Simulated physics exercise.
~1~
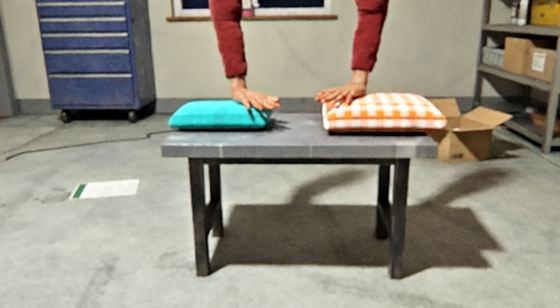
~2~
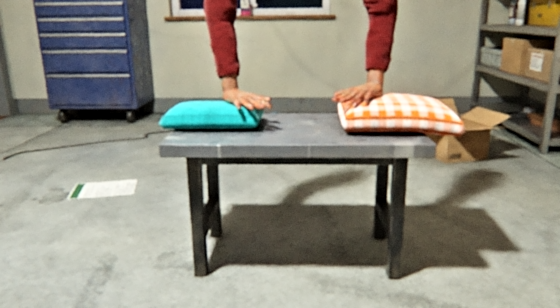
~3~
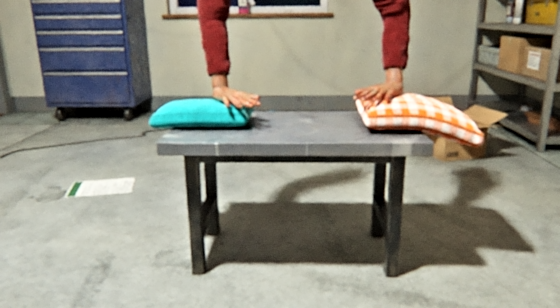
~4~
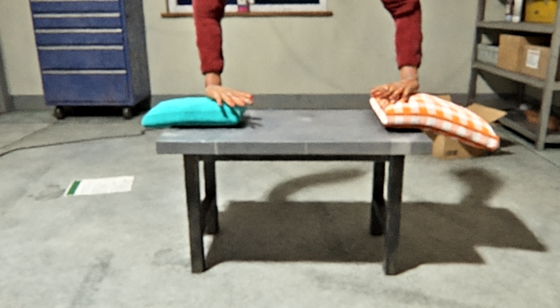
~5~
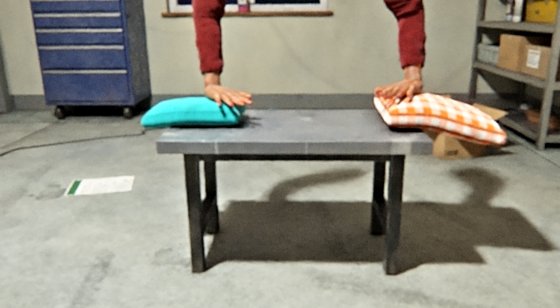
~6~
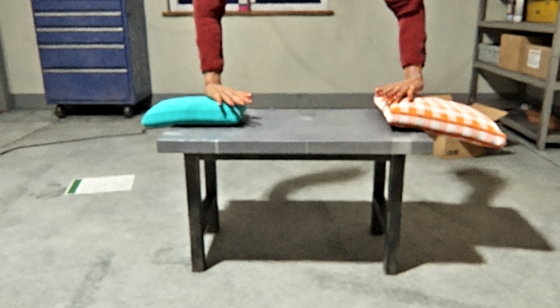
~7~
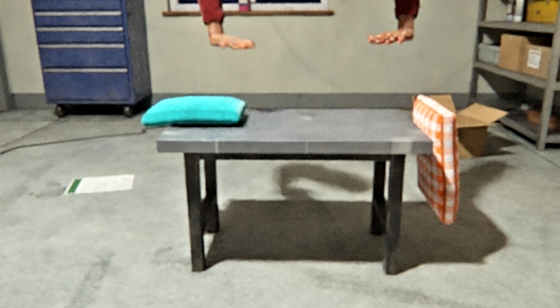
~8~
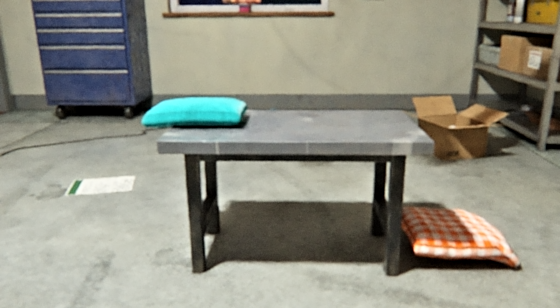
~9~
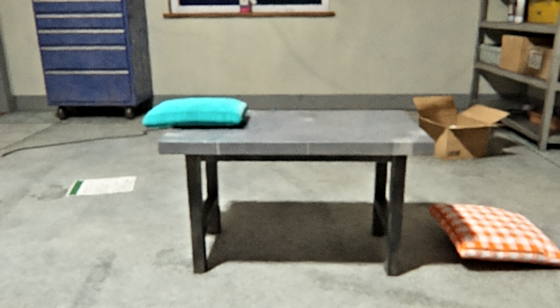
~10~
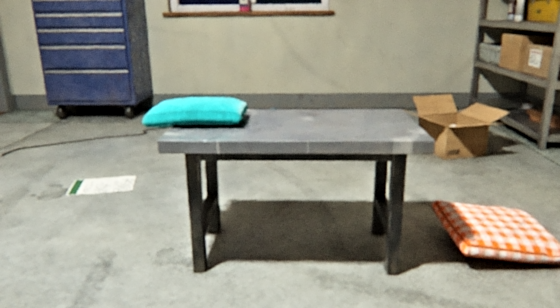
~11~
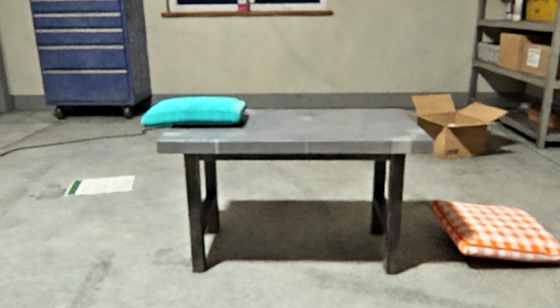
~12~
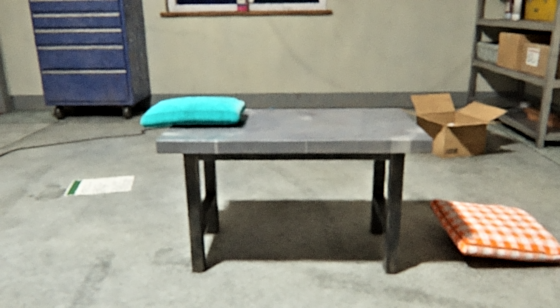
Two hands in red sleeves slide a turquoise cushion-like sack left and an orange-and-white checked cushion right along a dark grey table, opening a gap between them. A slightly swaying view faces the table across a concrete floor, with a blue drawer cabinet behind at left and shelves and an open cardboard box at right. The hands pause with the orange cushion jutting well past the right end, then lift away. The orange cushion tips outwards, drops off the end and slides a little right on the floor. It comes to rest there, while the turquoise sack stays on the table's left end.
